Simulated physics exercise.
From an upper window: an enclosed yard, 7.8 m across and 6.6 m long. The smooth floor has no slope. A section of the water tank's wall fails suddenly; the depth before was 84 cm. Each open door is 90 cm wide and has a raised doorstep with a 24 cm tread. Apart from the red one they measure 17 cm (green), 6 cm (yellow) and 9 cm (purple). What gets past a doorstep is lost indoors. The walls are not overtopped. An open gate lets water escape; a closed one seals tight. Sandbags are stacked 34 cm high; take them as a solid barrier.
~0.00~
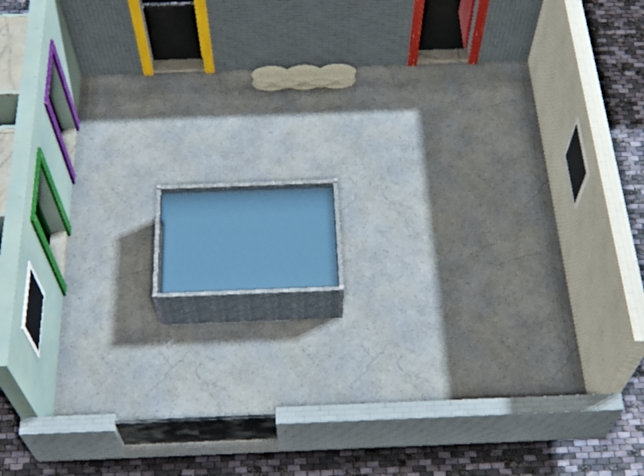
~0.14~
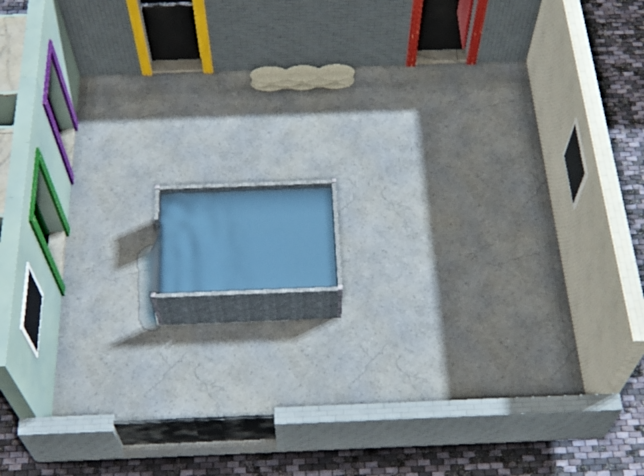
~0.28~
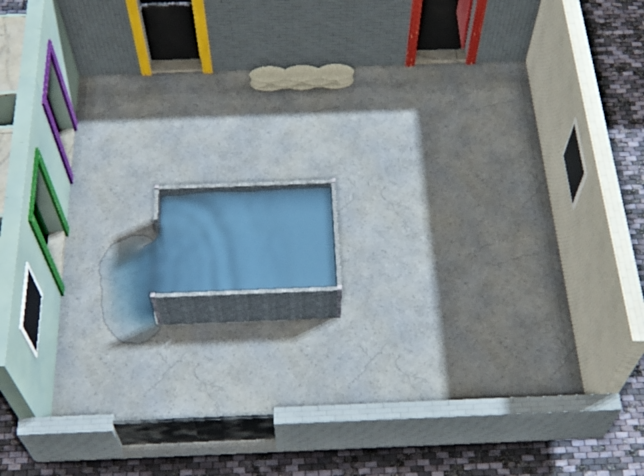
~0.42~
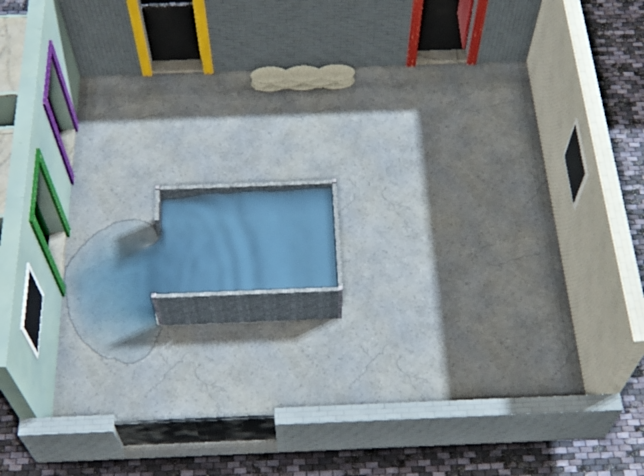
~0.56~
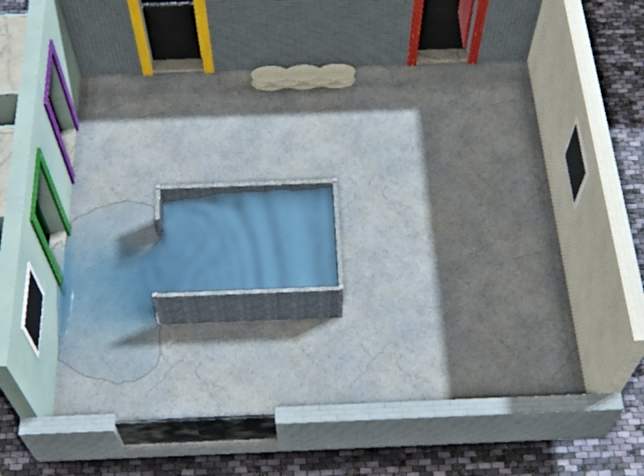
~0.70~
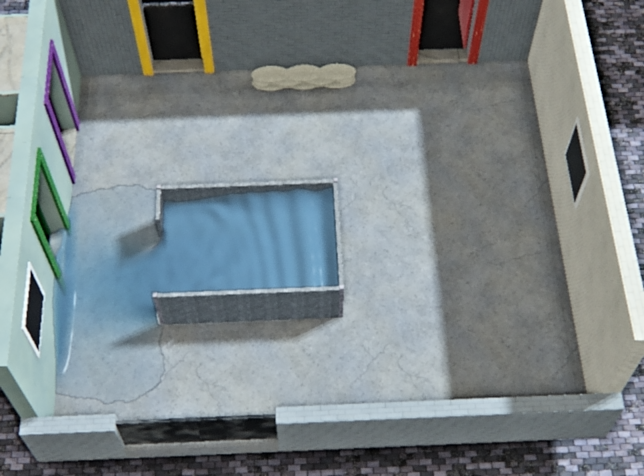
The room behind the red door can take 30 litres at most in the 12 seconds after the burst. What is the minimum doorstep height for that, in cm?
It would have to be roughly 8 cm high.
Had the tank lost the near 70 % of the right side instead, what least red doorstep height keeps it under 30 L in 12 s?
Then roughly 16 cm.
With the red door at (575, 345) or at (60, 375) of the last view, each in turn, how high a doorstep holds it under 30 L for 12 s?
Roughly 15 and 29 cm.
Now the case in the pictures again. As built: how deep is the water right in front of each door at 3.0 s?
Depths in cm: Green 35, red 0, yellow 15, purple 7.
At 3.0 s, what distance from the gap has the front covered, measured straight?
About 4.6 m.
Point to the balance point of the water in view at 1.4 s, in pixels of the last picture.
Near (202, 281).
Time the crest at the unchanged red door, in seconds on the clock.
At about 11.0 s.
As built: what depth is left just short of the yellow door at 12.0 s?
Roughly 7.5 cm deep.
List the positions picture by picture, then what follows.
The water tank at (248, 239) is whole and still, 84 cm deep; the red door at (448, 25) is dry, in the first frame.
The front is at (142, 266), 0.4 m from the gap at (162, 274); 0.3 m2 of floor is wet, 84 cm left at the back, in the second frame.
The gap is at (162, 276), the front 0.9 m out at (106, 284); the back of the water tank holds 84 cm, in the third frame.
Water pours out at (163, 278) and has run 1.4 m, to (71, 293); about 10 cm deep outside, 84 cm at the back, in the fourth frame.
The gap is at (163, 277), the front 1.7 m out at (51, 281); the back of the water tank holds 84 cm, in the fifth frame.
The gap is at (164, 277), the front 1.9 m out at (57, 387); the back of the water tank holds 78 cm; 5.6 m in a straight line remain to the red door at (448, 25), in the sixth frame.
After 1.4 s water covers 15 % of the floor, deepest (61 cm) near (53, 437); it has not reached the red door.
After 3.0 s water covers 40 % of the floor, deepest (44 cm) near (54, 426); it has not reached the red door.
After 12.0 s water covers 100 % of the floor, deepest (14 cm) near (362, 79); 12 cm at the red door, 19 litres in over its 9 cm doorstep.
At the red door as built, the water arrived by 4.6 s and peaked near 13 cm at 11.2 s.
Run again over the same 12 s with other heights there, 49 litres in over 6.5 cm, 19 litres over 9 cm. The limit of 30 litres is kept from about 8 cm up.
